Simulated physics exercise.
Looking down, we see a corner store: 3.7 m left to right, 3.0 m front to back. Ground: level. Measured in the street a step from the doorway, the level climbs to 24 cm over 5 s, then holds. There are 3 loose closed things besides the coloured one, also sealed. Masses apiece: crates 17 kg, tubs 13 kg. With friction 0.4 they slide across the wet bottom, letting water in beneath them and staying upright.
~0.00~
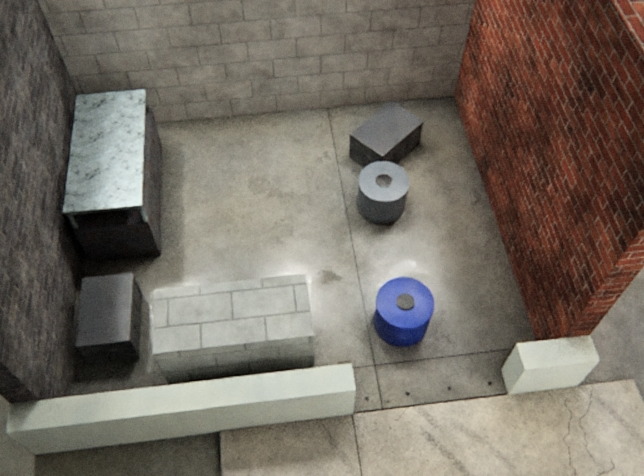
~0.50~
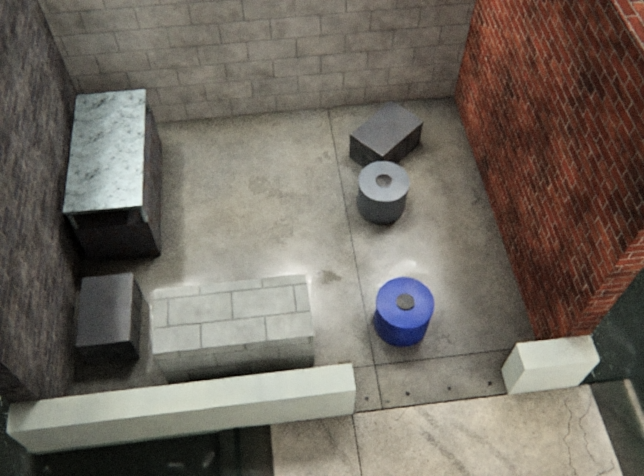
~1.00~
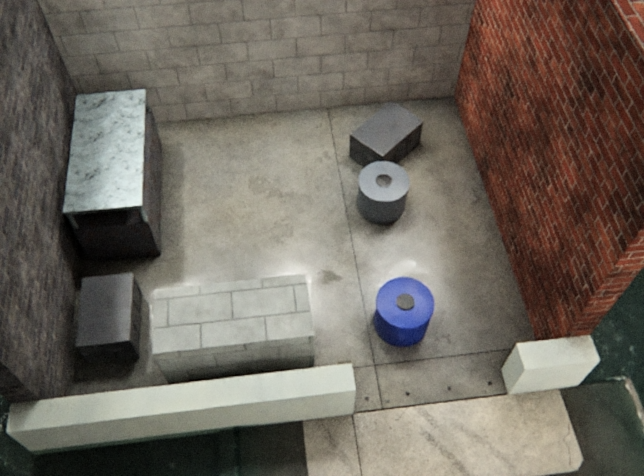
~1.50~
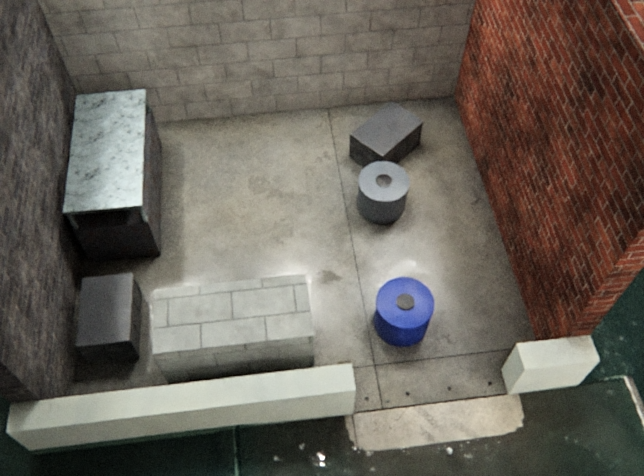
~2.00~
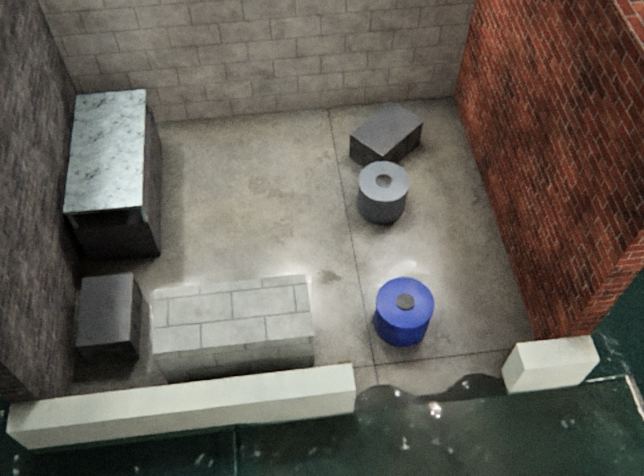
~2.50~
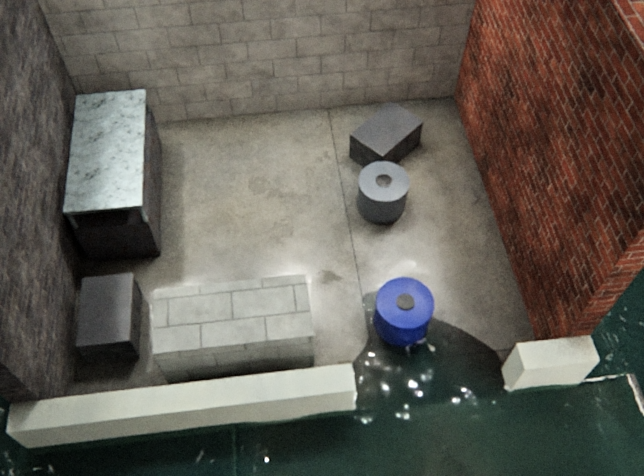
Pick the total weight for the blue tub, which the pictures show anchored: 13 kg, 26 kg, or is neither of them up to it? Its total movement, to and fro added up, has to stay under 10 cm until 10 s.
Neither is up to it.
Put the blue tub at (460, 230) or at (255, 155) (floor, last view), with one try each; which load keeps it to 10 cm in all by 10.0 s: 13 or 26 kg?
Well, first neither mass is sufficient, and next neither mass is sufficient.
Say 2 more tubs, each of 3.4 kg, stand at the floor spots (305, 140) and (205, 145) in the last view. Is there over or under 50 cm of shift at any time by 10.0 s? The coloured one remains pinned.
Result, in order - exceeds it; falls shy.
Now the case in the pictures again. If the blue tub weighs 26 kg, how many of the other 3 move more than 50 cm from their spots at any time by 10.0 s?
My count gives 2.
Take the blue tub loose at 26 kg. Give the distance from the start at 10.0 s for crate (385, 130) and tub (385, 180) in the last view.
50 cm and 50 cm respectively.
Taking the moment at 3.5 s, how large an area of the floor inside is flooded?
Roughly 2.0 m2.
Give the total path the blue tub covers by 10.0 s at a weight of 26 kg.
I'd put it near 120 cm in all.
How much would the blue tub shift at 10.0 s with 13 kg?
It would be some 200 cm from its spot.
After 3.5 s the blue tub would be 19 cm from its start with 13 kg and 0 cm from its start with 26 kg; 6 cm of water round it then.
After 4.5 s the blue tub would be 61 cm from its start with 13 kg and 5 cm from its start with 26 kg; 7 cm of water round it then.
After 7.0 s the blue tub would be 197 cm from its start with 13 kg and 70 cm from its start with 26 kg; 9 cm of water round it then.
After 10.0 s the blue tub would be 190 cm from its start with 13 kg and 112 cm from its start with 26 kg; 11 cm of water round it then.
